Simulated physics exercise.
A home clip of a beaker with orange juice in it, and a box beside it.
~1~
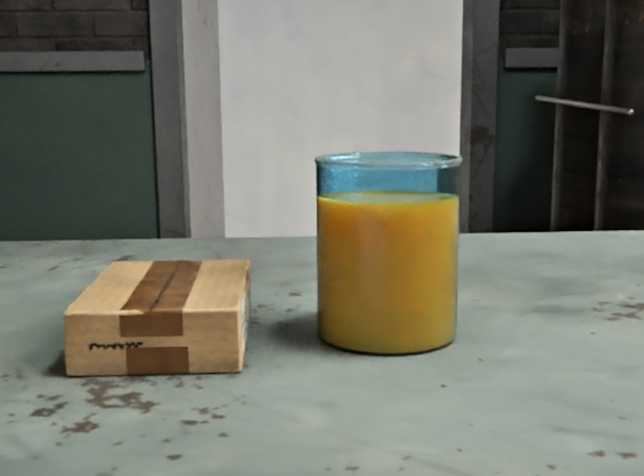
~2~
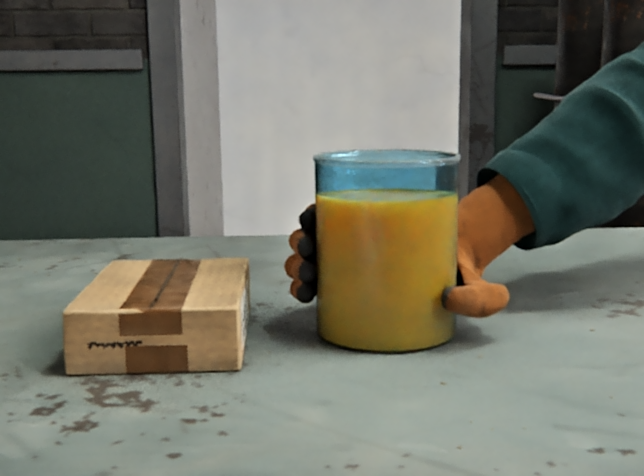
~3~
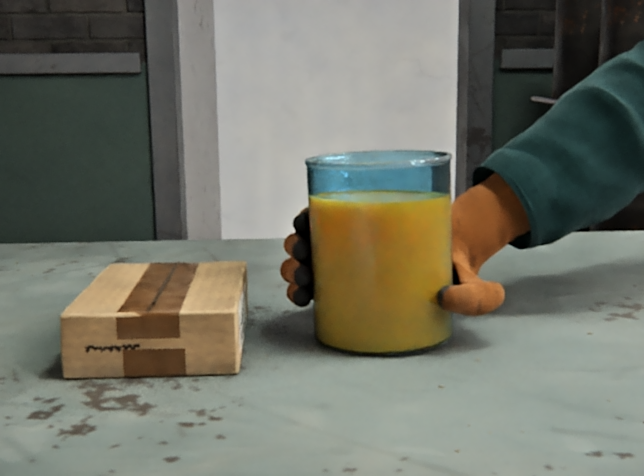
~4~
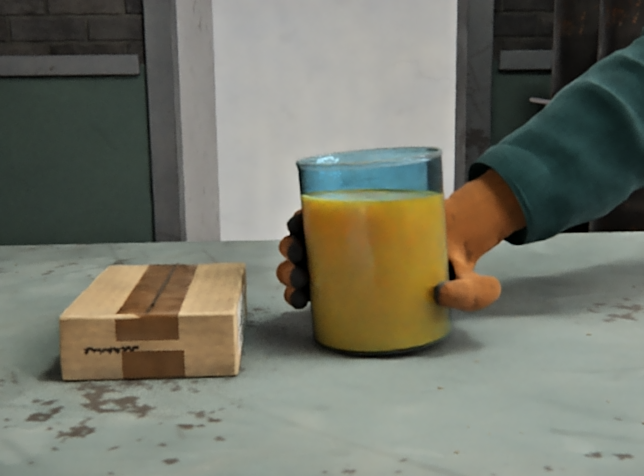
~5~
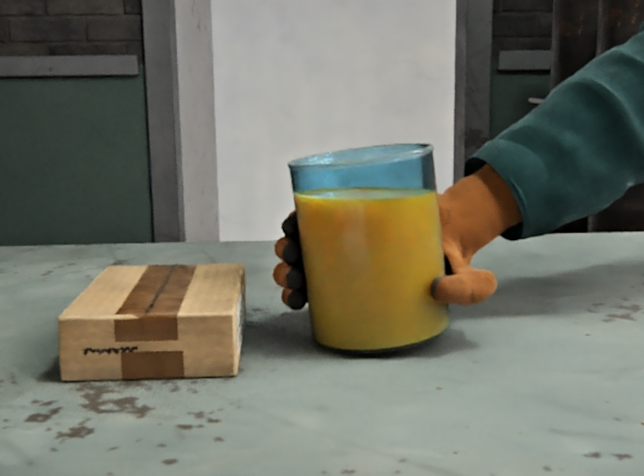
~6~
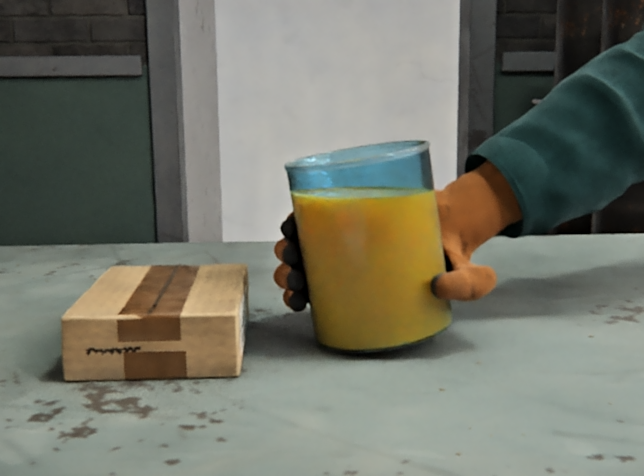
A worn, grey-green tabletop is seen from the front and slightly above, with dark green panels and a pale upright panel behind it. A clear blue-tinted beaker, about three quarters full of orange juice, stands right of a light wooden-looking box with brown bands. A hand in a teal sleeve enters from the right, grips the beaker and tilts its top slightly left, while the view shifts very slightly.
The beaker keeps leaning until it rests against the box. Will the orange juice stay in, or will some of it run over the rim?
The orange juice runs over.
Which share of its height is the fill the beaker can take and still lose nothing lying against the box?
Fill limit: Approx. 55 in a hundred.
Soon after, the beaker leans by about 25°; nothing has left it.
Later, the beaker leans by about 45°; some has gone over its rim; about three quarters of the orange juice is inside.
In the end, the beaker leans by about 50°, against the box; some has gone over its rim; about three quarters of the orange juice is inside.
